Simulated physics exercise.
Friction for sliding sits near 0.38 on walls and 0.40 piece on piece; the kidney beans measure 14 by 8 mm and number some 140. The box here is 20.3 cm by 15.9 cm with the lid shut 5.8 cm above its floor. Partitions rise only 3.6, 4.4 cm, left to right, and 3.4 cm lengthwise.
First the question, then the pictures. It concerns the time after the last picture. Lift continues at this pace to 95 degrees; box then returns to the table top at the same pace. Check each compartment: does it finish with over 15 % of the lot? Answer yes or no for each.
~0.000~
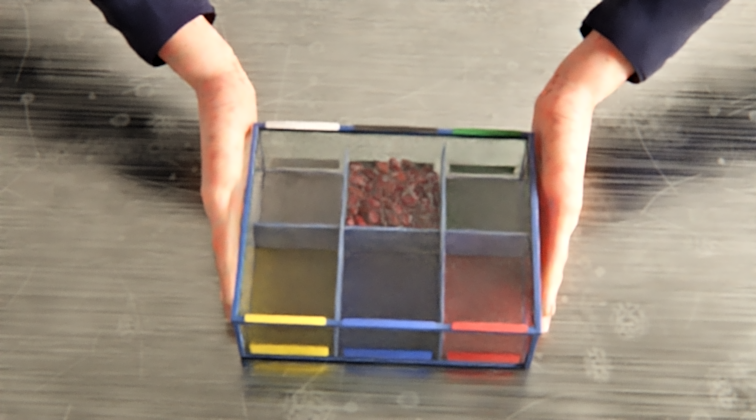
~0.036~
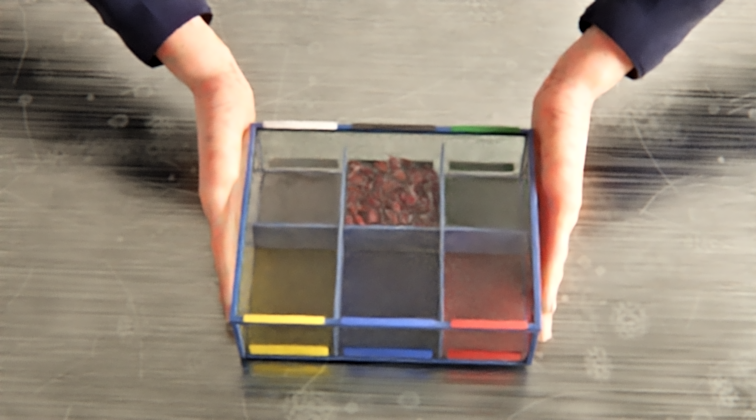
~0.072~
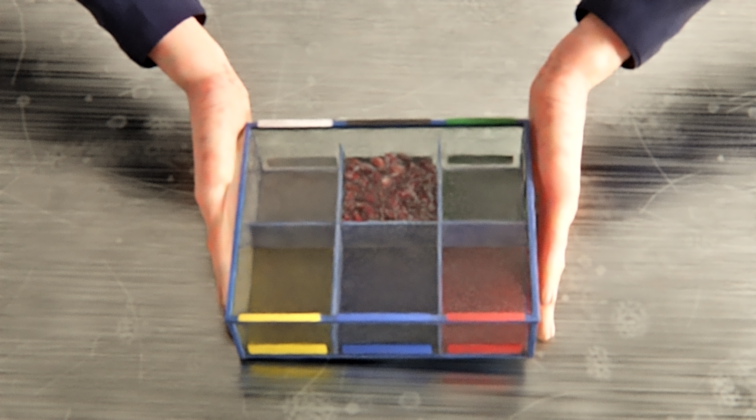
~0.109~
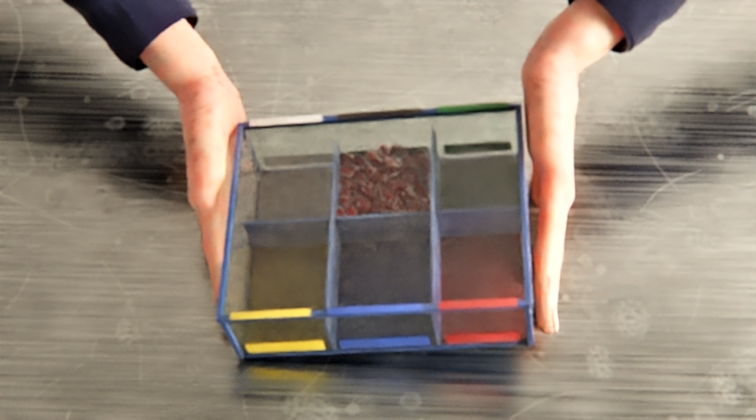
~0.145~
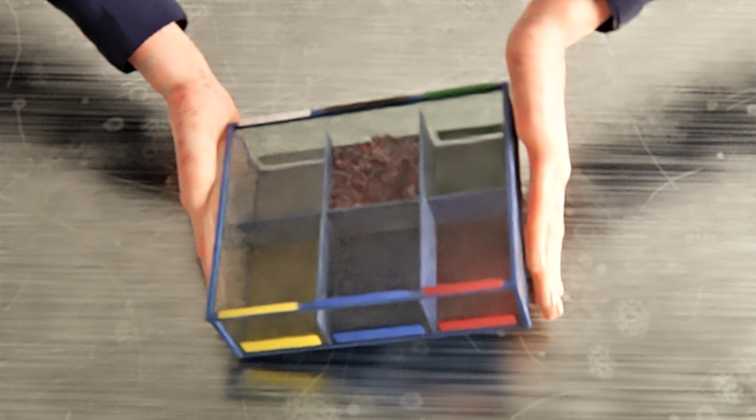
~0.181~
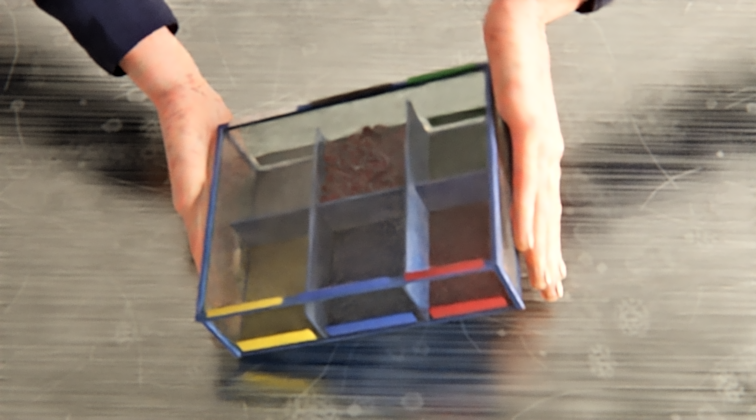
Red compartment: No, blue compartment: No, green compartment: No, yellow compartment: No, white compartment: Yes, black compartment: Yes.
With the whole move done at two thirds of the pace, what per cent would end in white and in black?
Then the white compartment would hold 60 per cent and the black one 35 per cent.
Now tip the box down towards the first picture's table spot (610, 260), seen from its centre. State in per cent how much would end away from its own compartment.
I'd say close to 10 %.
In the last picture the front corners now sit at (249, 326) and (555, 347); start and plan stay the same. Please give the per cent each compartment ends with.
Final shares: Red 25%, blue 40%, green 0%, yellow 0%, white 0%, black 30%.
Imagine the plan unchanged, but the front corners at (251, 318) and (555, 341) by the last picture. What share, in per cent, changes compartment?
It comes to around 65 per cent in that case.
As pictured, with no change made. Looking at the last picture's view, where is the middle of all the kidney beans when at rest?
When it all comes to rest, the middle is near (350, 204).
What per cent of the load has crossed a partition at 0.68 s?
Near 25 in a hundred.
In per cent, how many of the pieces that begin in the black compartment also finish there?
I'd estimate about 50 %.
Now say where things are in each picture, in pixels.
The first picture shows box tilt 0 degrees, front corners at (237, 317) and (535, 329); black 100 %.
The second picture shows box tilt 1 degrees, front corners at (236, 318) and (535, 325).
The third picture shows box tilt 4 degrees, front corners at (231, 317) and (533, 317), lowest corner left back.
The fourth picture shows box tilt 9 degrees, front corners at (223, 316) and (526, 301), lowest corner left back.
The fifth picture shows box tilt 15 degrees, front corners at (212, 315) and (512, 282), lowest corner left back.
The sixth picture shows box tilt 22 degrees, front corners at (202, 315) and (493, 261), lowest corner left back; black 100 %. The box's pace is about 180 degrees a second.
Then, at 0.68 s, tilt 94 degrees; yellow 5 %, white 20 %, black 75 %.
After 1.02 s, tilt 39 degrees; yellow 5 %, white 35 %, black 60 %.
After 1.45 s, tilt 0 degrees; yellow 5 %, white 40 %, black 55 %.
In the end, at 1.9 s, red 0 %, blue 0 %, green 0 %, yellow 5 %, white 40 %, black 55 %.
